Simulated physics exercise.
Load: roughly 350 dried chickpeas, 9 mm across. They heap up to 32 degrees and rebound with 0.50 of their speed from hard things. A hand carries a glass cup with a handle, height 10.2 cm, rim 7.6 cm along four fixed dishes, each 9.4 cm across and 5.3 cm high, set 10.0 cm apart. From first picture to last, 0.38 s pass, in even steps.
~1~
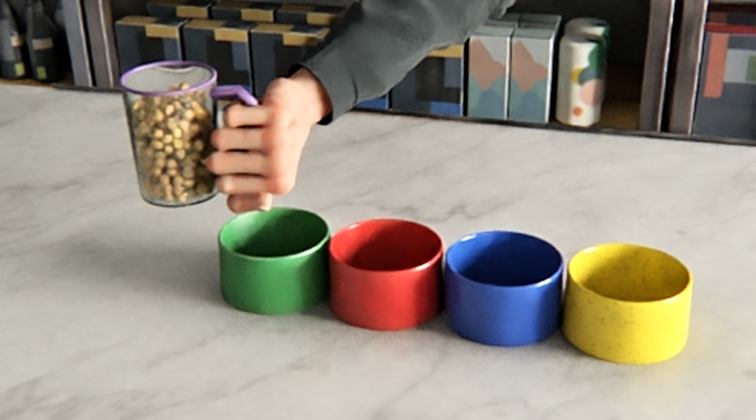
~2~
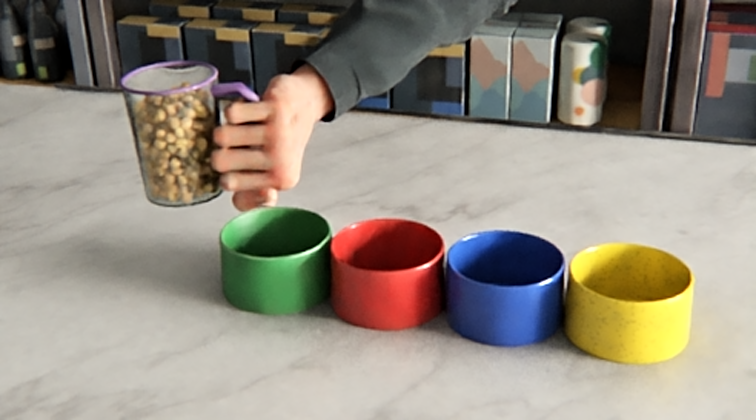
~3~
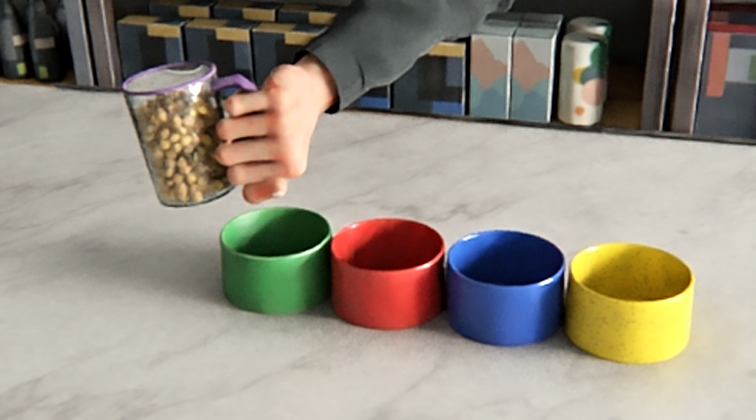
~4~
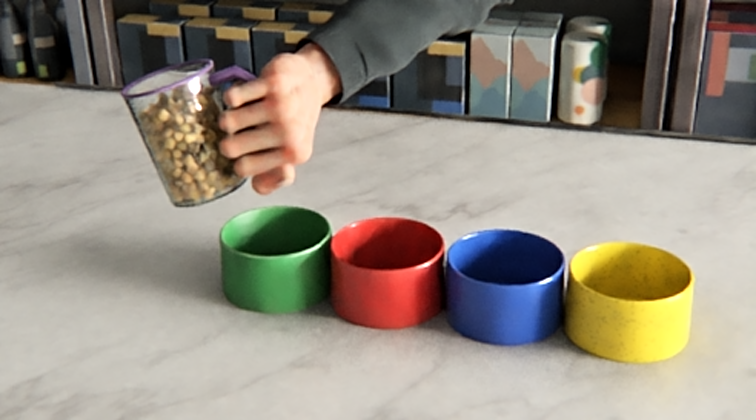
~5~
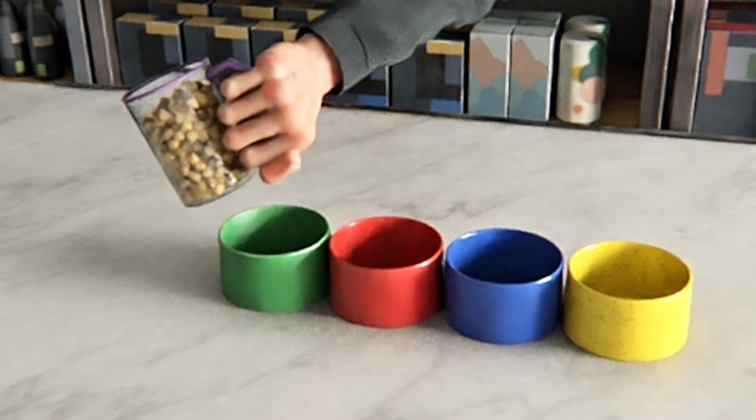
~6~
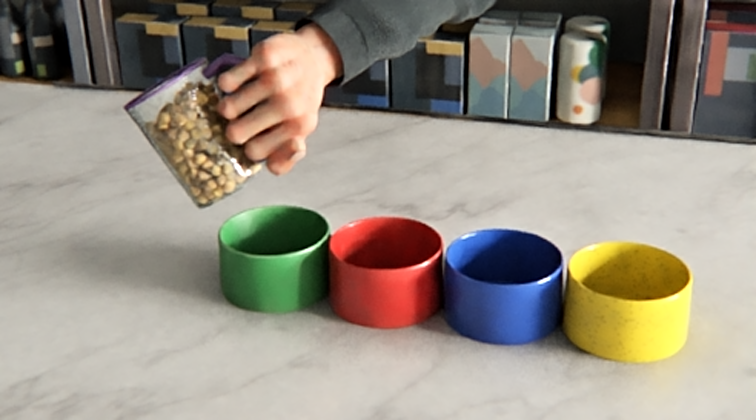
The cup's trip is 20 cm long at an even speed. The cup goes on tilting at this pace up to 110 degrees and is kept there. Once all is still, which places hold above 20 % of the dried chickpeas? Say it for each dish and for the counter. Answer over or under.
Red under, blue under, green over, yellow under, counter over.
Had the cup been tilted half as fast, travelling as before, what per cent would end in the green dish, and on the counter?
Green 80, counter 10.
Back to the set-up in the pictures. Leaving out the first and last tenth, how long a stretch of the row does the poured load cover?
About 14 cm.
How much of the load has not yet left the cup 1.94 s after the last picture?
About 0 per cent.
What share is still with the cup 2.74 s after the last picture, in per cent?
About 0 per cent.
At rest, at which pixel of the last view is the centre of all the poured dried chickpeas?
Around (239, 269).
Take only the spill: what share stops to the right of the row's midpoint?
Some 0 per cent.
Then, 1.16 s after the last picture, tilt 110 degrees; cup holds 45 %, green 10 %.
Then, 1.94 s after the last picture, tilt 110 degrees; cup holds 0 %, green 50 %.
Then, 2.74 s after the last picture, tilt 110 degrees; cup holds 0 %, green 50 %.
In the end, red 0 %, blue 0 %, green 50 %, yellow 0 %, counter 50 %.
